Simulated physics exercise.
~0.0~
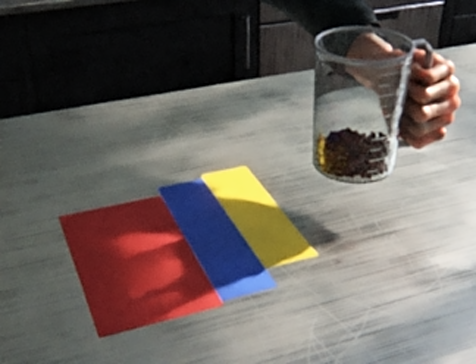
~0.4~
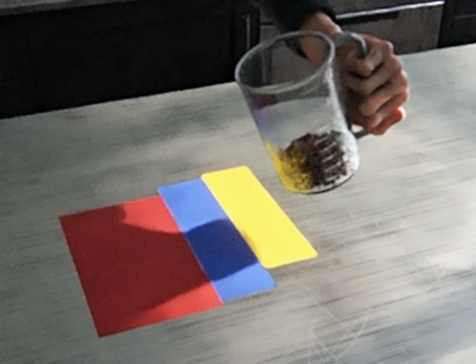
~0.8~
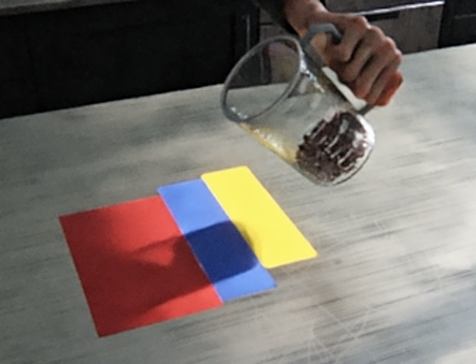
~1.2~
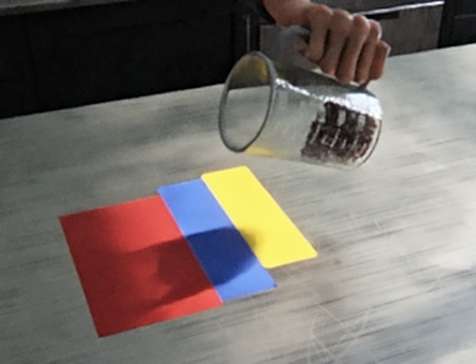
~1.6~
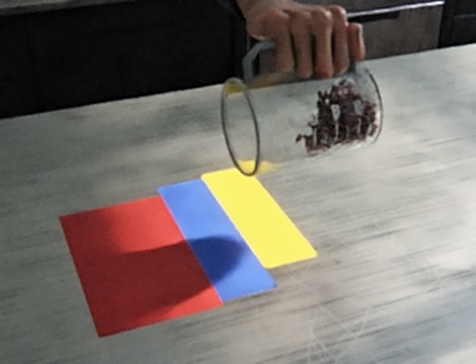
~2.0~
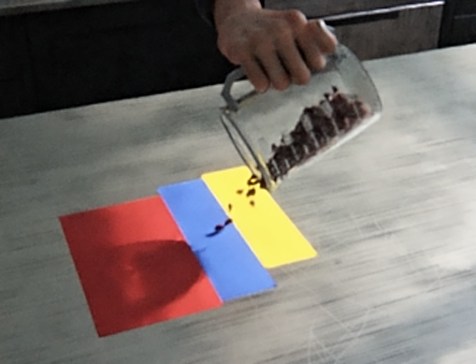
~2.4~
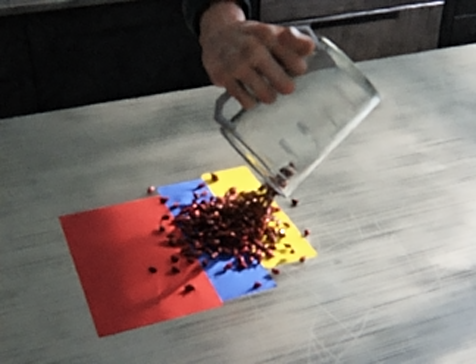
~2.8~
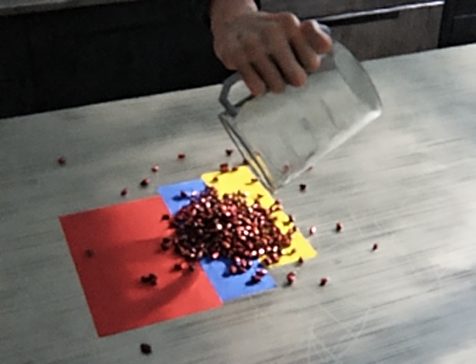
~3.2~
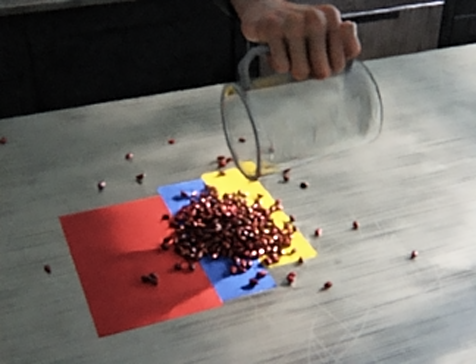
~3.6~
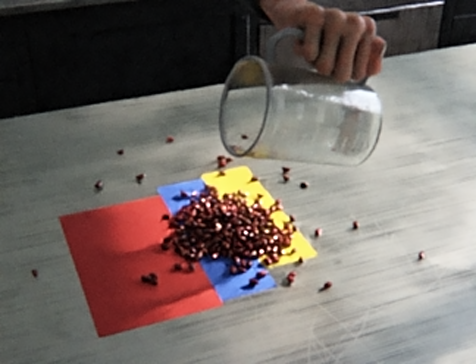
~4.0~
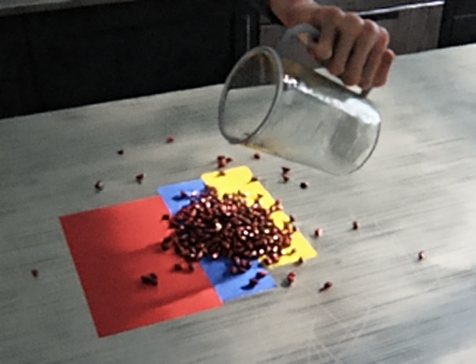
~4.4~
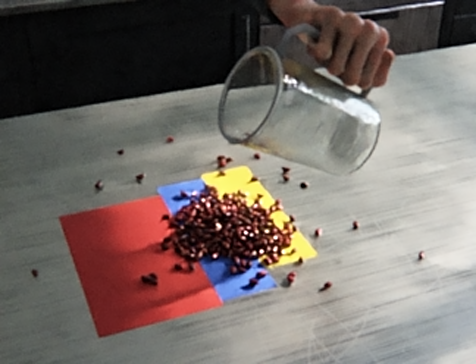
A hand holds a clear glass jug of dark red beans over a grey, streaked tabletop, seen from above at an angle, with dark cabinets behind. Red, blue and yellow mats lie side by side from left to right, below the jug. The hand swings the jug leftward and tips it onto its side, then further, until the beans tumble out over its rim. They heap mostly across the blue and yellow mats, while some scatter onto the red mat and bare table. The hand turns the emptied jug partway back and holds it there, still tilted above the settled pile.
